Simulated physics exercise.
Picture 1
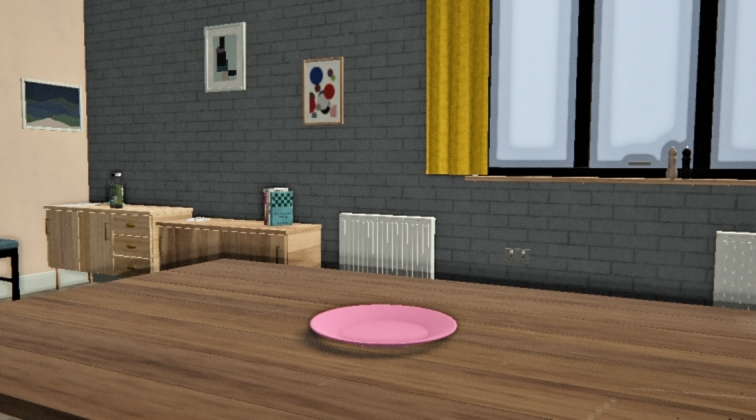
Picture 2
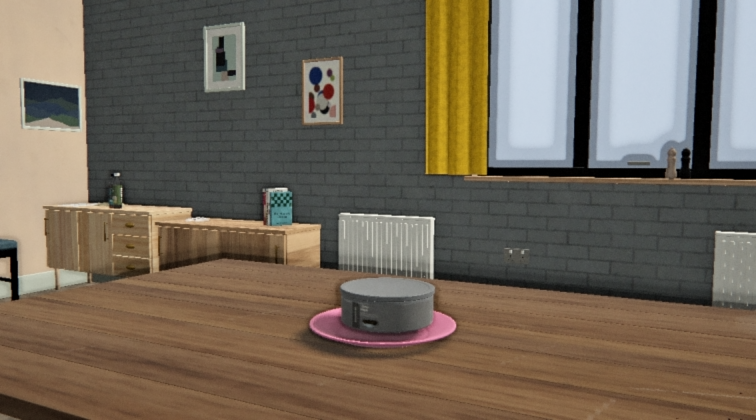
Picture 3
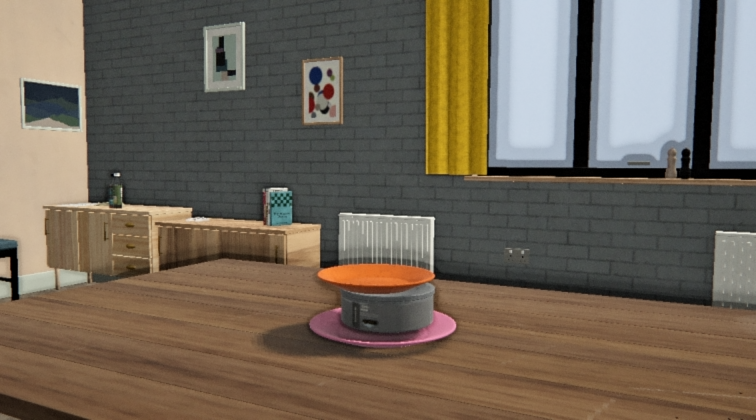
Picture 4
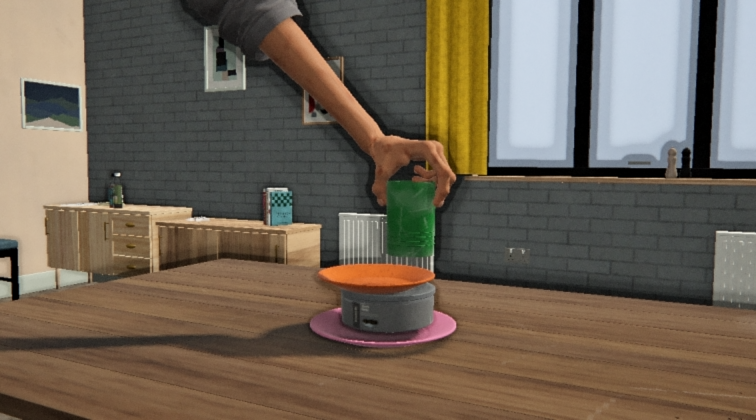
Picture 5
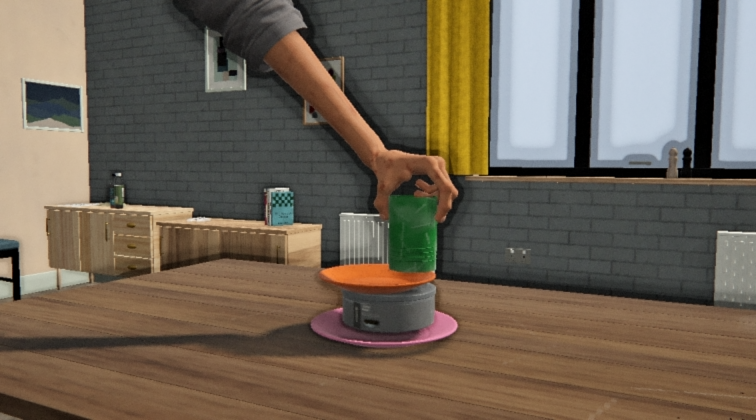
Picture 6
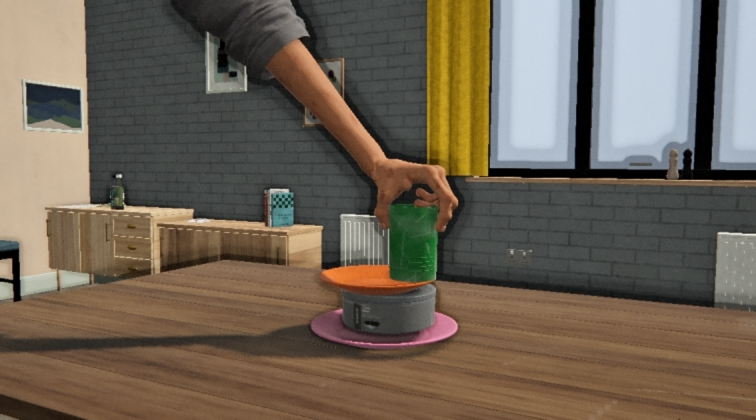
At the start, a pink plate sits alone on a wooden table, then a round grey tub appears on it, followed by an orange plate on top. A hand reaches in from above with a green cup, lowers it and sets it on the orange plate's right side, still holding it.
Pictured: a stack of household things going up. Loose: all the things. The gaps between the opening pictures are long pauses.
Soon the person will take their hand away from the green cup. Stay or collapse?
My guess is a success.
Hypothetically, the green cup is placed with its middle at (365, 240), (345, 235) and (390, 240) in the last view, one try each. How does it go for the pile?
The pile remains standing in the first case, remains standing in the second case and remains standing in the third case.
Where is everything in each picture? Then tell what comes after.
The last thing is not in view yet; pink plate (383, 328), in the first picture.
The last thing is not in view yet, in the second picture.
The last thing is not in view yet; grey tub (387, 303), in the third picture.
Still above its spot; green cup (411, 218), in the fourth picture.
Still above its spot; green cup (413, 233); orange plate (377, 280), in the fifth picture.
Set down, still held; green cup (413, 242); grey tub (389, 304), in the sixth picture.
Then, 0.30 s later than the last frame, all is still.
Then, 0.70 s later than the last frame, green cup resting near (413, 243).
When it is over, all 4 as before. End places, in pixels of the last picture, green cup near (413, 243). The pile stays up.
